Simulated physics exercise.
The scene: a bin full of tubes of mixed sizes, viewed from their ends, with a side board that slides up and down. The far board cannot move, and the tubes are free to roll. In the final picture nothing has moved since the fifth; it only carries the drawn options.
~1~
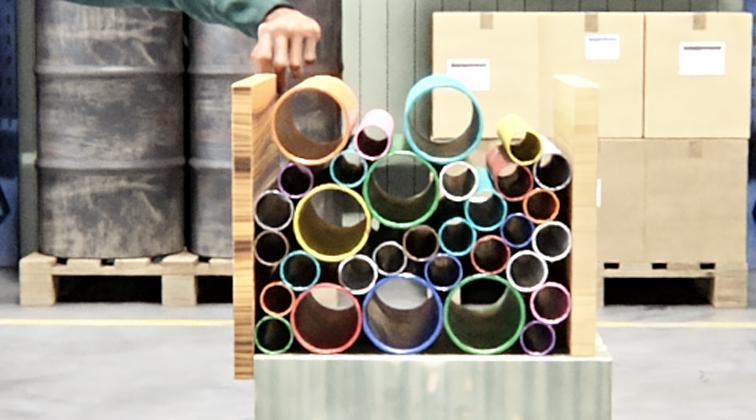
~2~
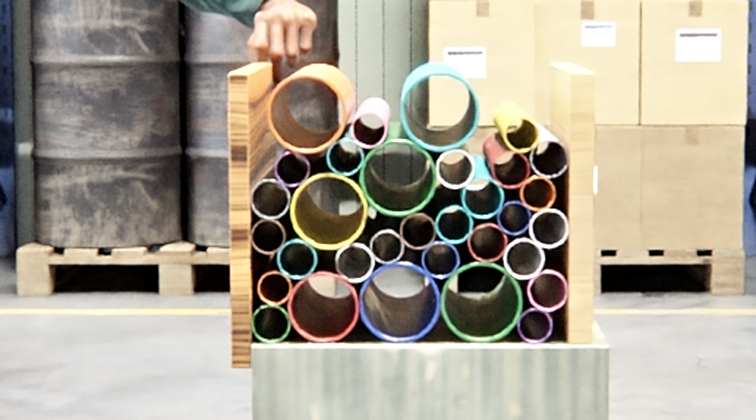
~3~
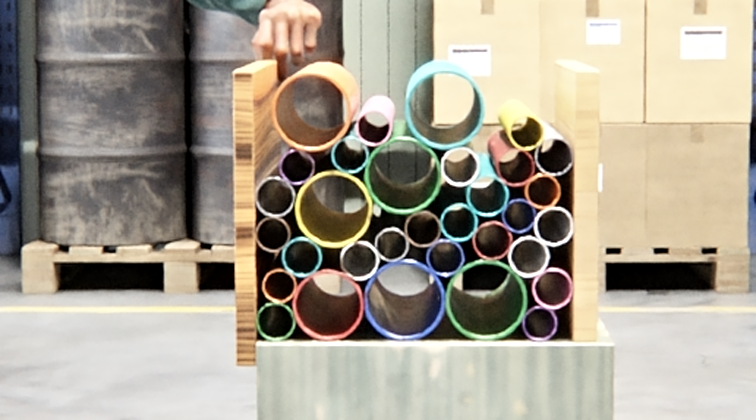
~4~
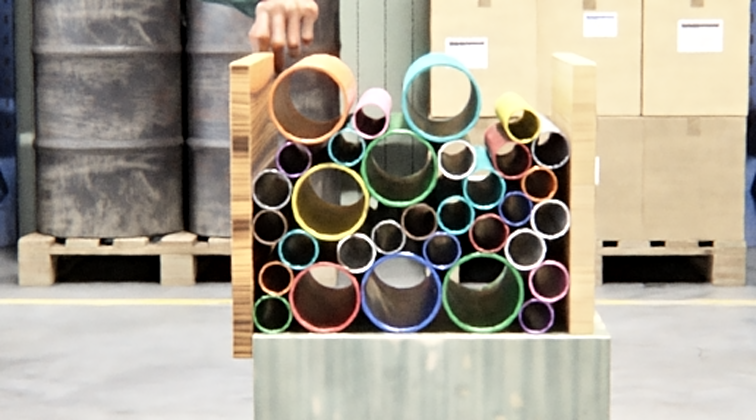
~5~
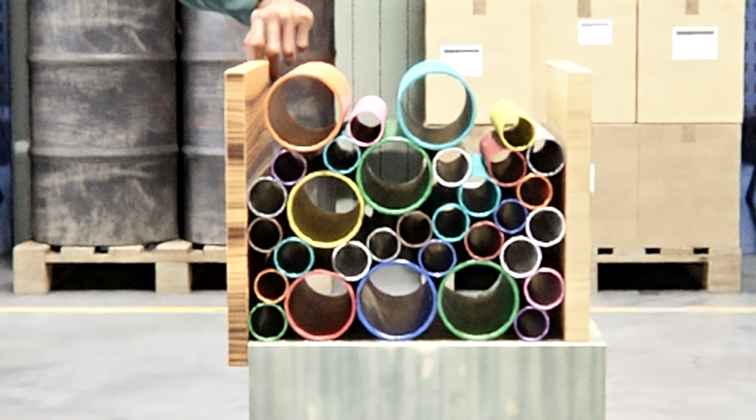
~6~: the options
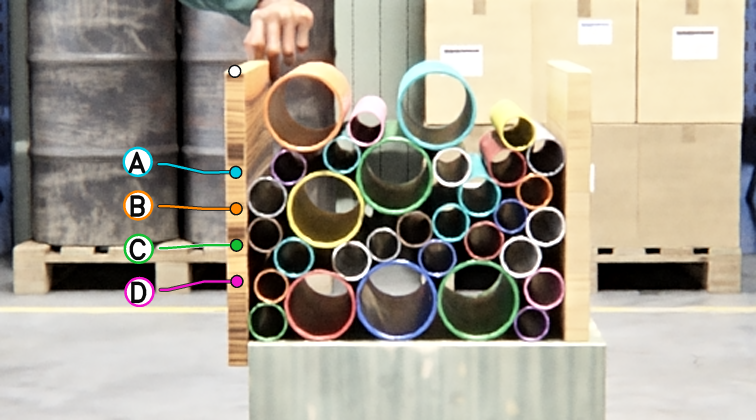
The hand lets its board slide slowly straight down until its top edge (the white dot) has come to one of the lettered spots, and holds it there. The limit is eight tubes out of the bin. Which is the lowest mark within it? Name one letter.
Slide it to D.
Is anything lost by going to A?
No.
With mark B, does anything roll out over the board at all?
No.
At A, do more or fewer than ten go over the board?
Fewer than ten.
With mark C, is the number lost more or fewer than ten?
It loses fewer than ten.
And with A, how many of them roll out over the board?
At A the number is none.
On the marked copy, A at (236, 172); B at (236, 209); C at (237, 245); D at (237, 281); the white dot at (235, 71).
Following D. Soon after the start, top of the board (246, 167).
Later, top of the board (247, 274).
In the end, top of the board (247, 280), six out over the board.
As for the rest, A none out over the board; B none out over the board; C three out over the board.
